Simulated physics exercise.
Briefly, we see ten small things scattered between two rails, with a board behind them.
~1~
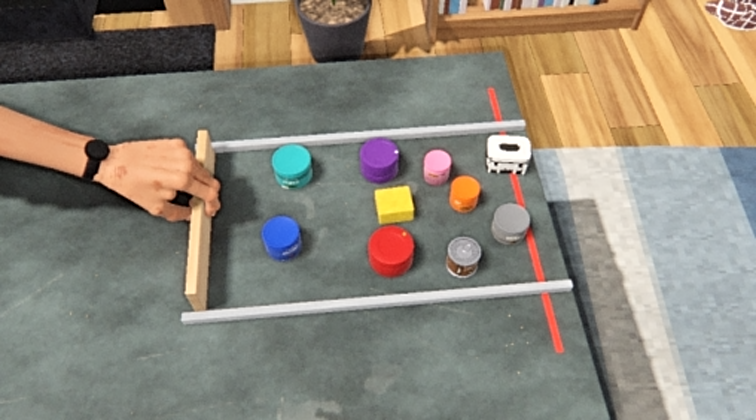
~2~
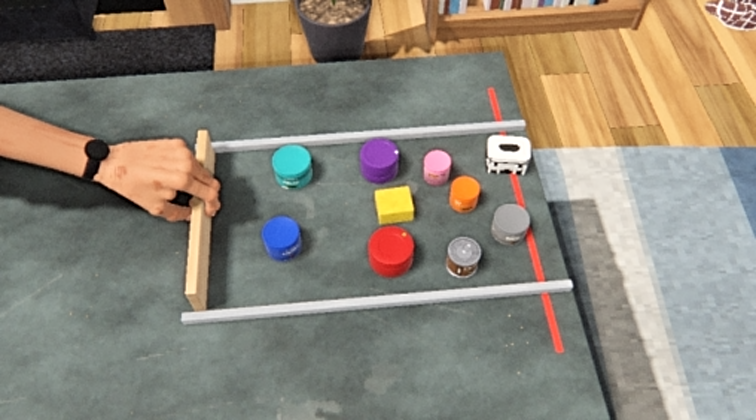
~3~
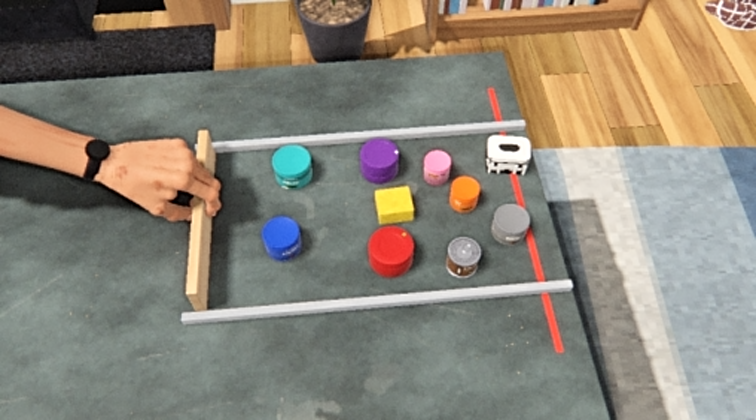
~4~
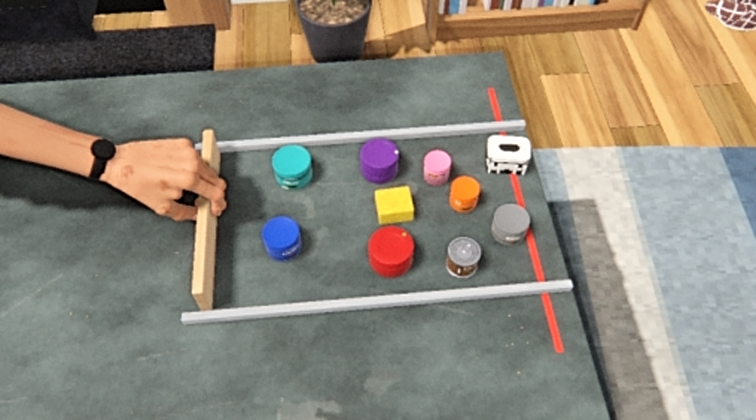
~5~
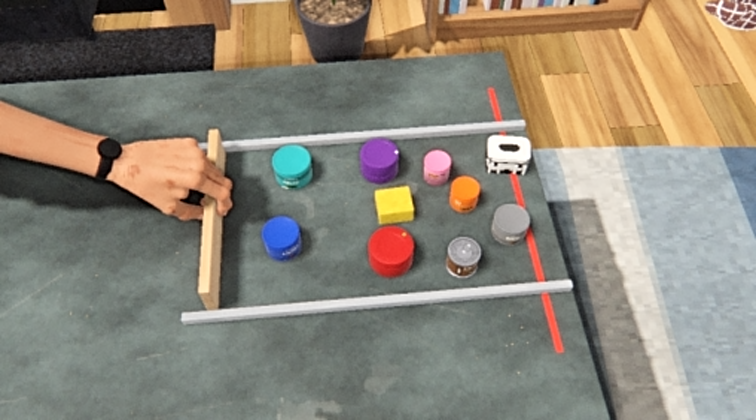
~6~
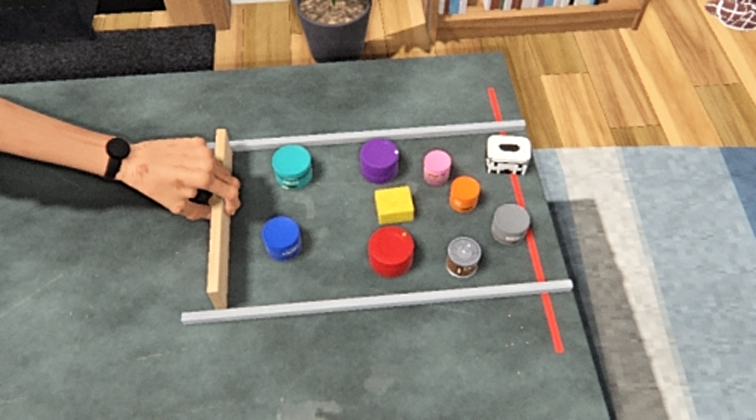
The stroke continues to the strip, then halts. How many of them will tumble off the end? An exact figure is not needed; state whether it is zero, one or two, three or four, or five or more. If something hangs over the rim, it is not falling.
Pieces going over the end will number five at least.
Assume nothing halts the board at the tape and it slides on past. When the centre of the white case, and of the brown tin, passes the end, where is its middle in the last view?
(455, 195) and (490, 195), more or less.
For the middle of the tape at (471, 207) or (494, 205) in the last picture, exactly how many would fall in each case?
The first try gives 1, the second gives 3.
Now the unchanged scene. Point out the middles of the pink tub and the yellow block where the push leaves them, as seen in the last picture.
Result: One at about (528, 169), the other at about (538, 193).
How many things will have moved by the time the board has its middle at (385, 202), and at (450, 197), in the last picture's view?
Counting first: 6, next 9.
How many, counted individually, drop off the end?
The total comes to 5.
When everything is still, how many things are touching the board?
5 in contact.
Early on, none off yet; white case at rest near (507, 155); grey tub at rest near (510, 225); orange tub at rest near (464, 195).
Finally, the number that fall off is five or more; lost, purple lid, brown tin, orange tub, grey tub and white case.
